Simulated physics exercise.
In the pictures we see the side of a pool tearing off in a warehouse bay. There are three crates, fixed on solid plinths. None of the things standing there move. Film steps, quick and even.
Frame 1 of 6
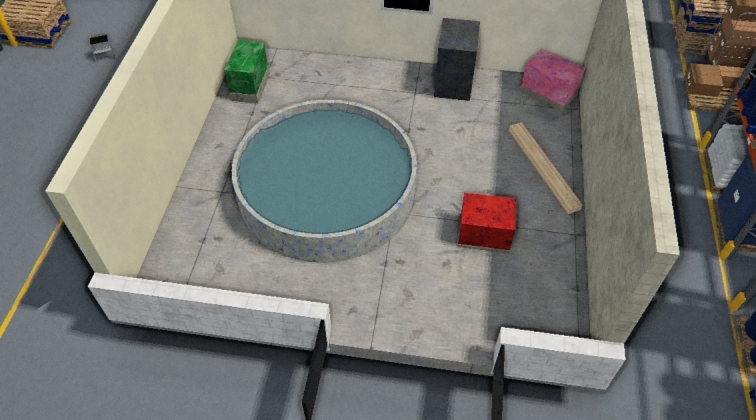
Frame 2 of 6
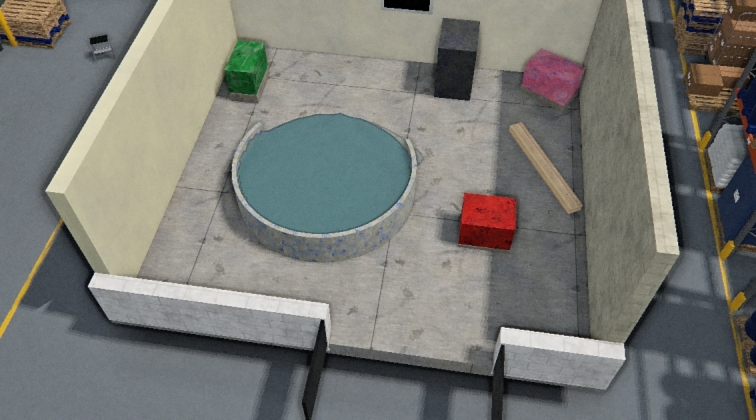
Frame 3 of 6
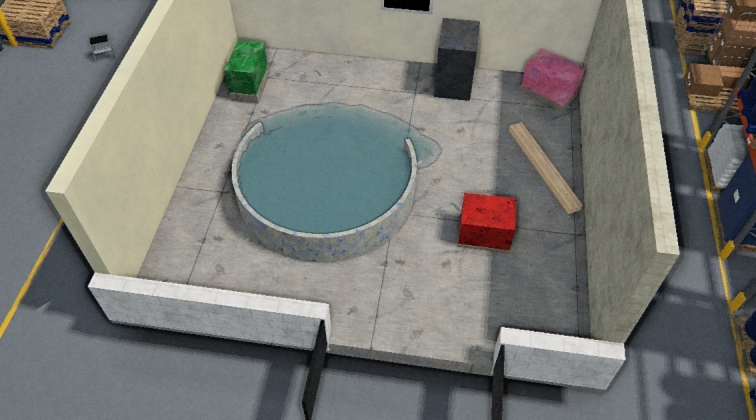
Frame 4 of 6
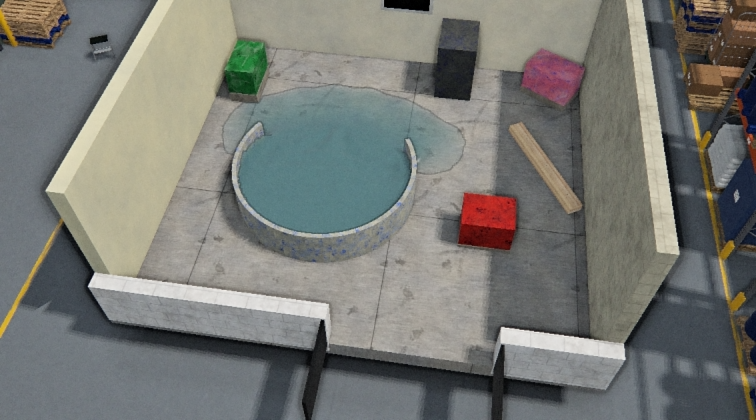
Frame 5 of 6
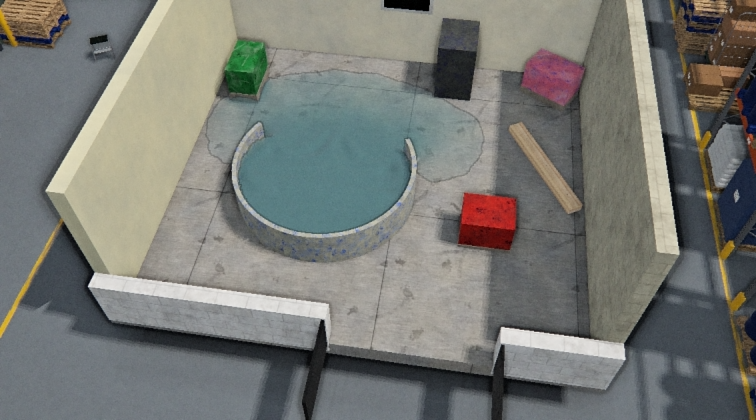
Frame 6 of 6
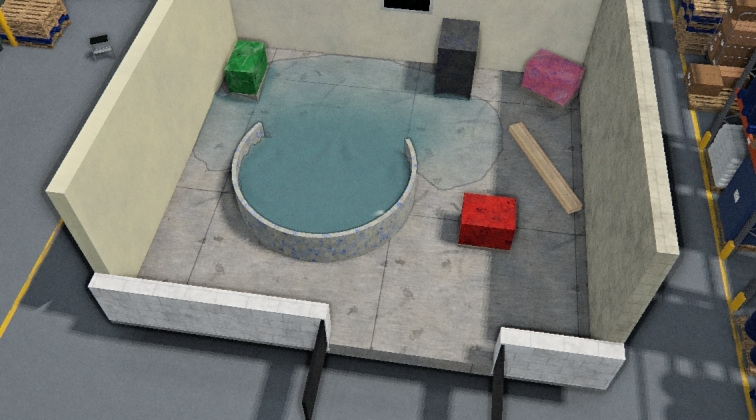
Water sits still in a round pool inside a walled warehouse bay, with green, red and pink crates around it, until the pool's far side opens. The water pours through the gap and fans out across the floor behind, spreading left and right toward the green crate and dark block.
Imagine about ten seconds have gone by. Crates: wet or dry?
At the end, red crate: Too low. Green crate: Too low. Pink crate: Too low.
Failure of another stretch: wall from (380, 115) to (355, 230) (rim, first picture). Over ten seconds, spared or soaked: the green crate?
I'd say the green crate is untouched.
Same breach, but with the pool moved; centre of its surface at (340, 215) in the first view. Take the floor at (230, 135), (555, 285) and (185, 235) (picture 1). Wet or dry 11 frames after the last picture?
Results in order - swamped, left untouched, left untouched.
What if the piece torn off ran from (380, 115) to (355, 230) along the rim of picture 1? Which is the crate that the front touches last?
Answer: The one in green.
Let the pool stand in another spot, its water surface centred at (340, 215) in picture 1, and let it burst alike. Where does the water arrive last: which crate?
Crate marked pink.
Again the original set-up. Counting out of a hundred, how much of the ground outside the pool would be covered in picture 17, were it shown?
About 45 in a hundred.
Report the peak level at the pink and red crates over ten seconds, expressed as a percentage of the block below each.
Around 150 in a hundred for the first and 200 in a hundred for the second.
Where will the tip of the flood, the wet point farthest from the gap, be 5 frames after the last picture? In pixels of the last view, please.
I'd point to (544, 78).
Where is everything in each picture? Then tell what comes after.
In the first frame, the round pool at (325, 166) is whole and still.
In the second frame, the front is at (419, 160), out from the gap on the round pool's far side.
In the third frame, water pours out on the round pool's far side and has run to (437, 150).
In the fourth frame, the front is at (457, 152), out from the gap on the round pool's far side.
In the fifth frame, the front is at (478, 136), out from the gap on the round pool's far side.
In the sixth frame, water pours out on the round pool's far side and has run to (496, 122).
A moment on, water covers 40 % of the floor; the red crate not reached, the green crate water round its plinth, the pink crate water round its plinth.
Next, water covers 45 % of the floor; the red crate not reached, the green crate water round its plinth, the pink crate water round its plinth.
Then, water covers 55 % of the floor; the red crate water round its plinth, the green crate water round its plinth, the pink crate water round its plinth.
Later, water covers 85 % of the floor; the red crate water round its plinth, the green crate water round its plinth, the pink crate water round its plinth.
In the end, water covers 100 % of the floor; the red crate was topped, the green crate was topped, the pink crate was topped.
